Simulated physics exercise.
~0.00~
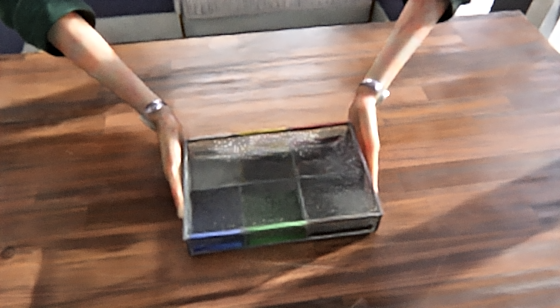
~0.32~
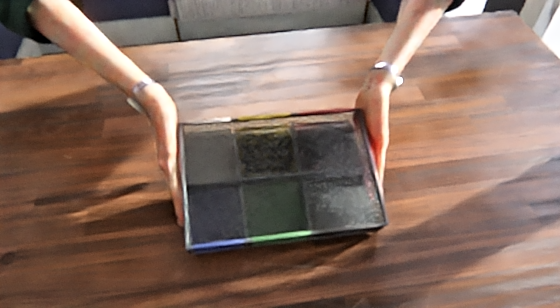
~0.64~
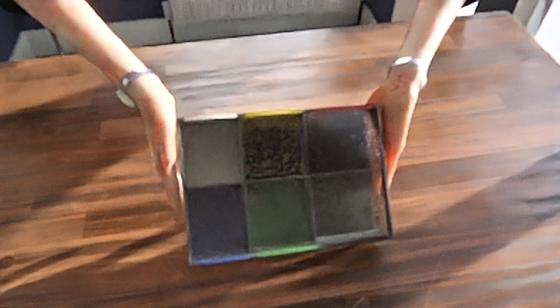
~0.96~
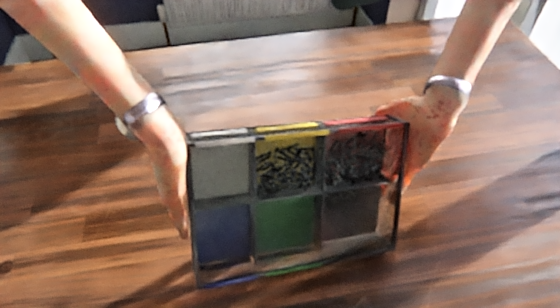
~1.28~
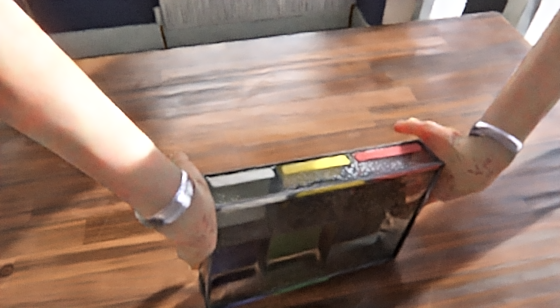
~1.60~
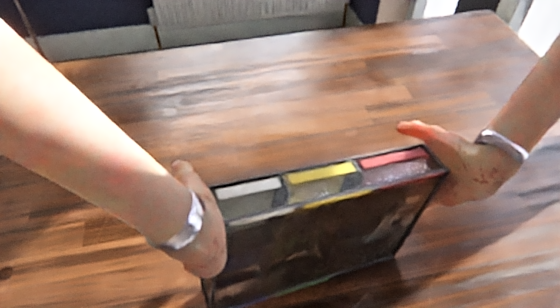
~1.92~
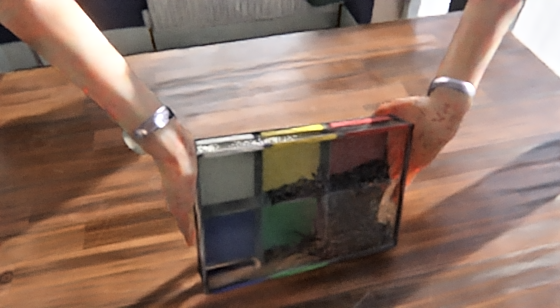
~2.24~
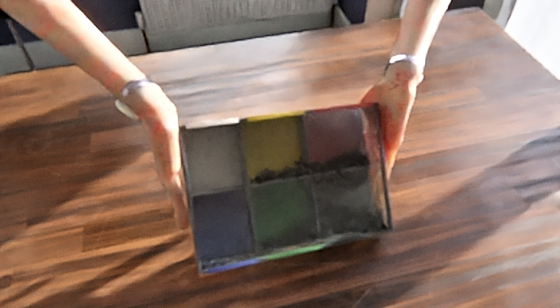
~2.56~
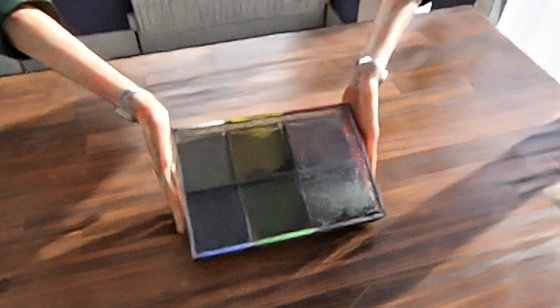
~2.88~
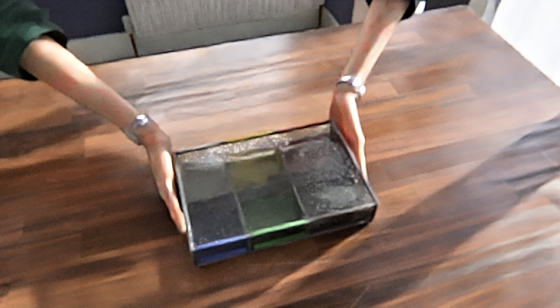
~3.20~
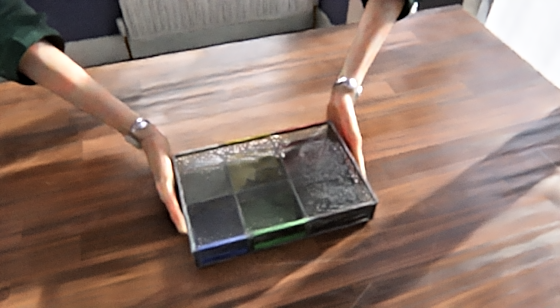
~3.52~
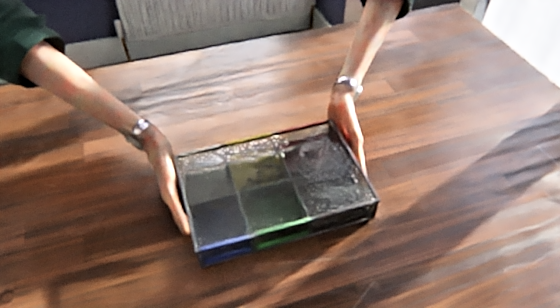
Two hands hold a shallow, clear-lidded box with six compartments just above a brown wooden table, seen from above at an angle, with grey seating behind. White, yellow and red compartments line the far side, with blue, green and black ones nearer the viewer. The hands tip the box up towards the viewer until it stands on its near edge, and the small dark pieces inside shift. Then they lower it back the same way until it lies flat. At the end the hands still hold it, with dark pieces spread among the red, yellow, green and black compartments.
